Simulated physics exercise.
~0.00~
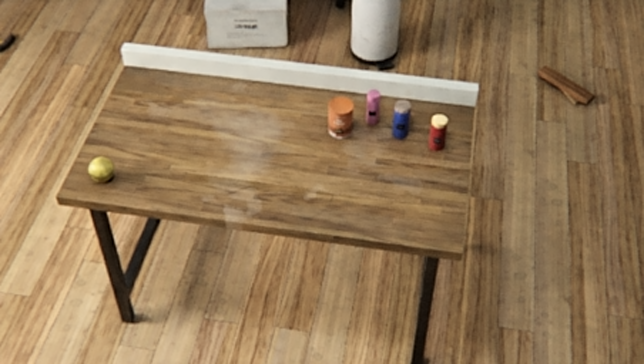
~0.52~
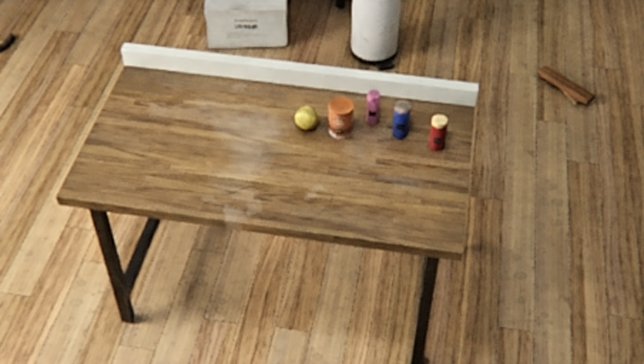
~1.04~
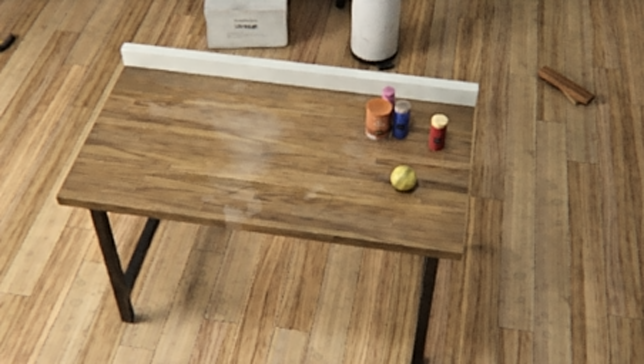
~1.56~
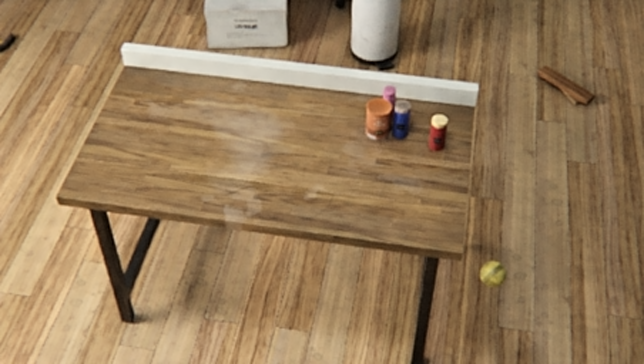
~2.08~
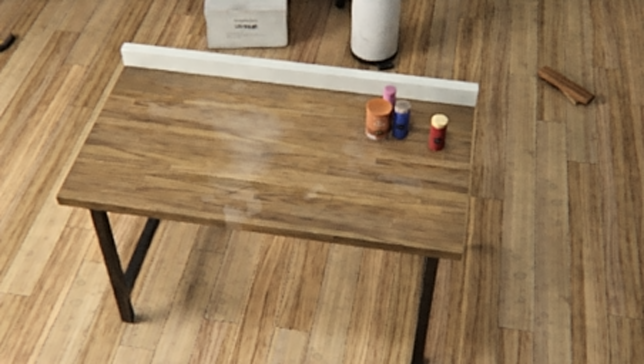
A yellow ball rolled across a wooden table toward the small containers near the back rail, and the orange tin and pink shaker shifted right. The ball then dropped off the table onto the floor and went out of sight, leaving all four containers upright.
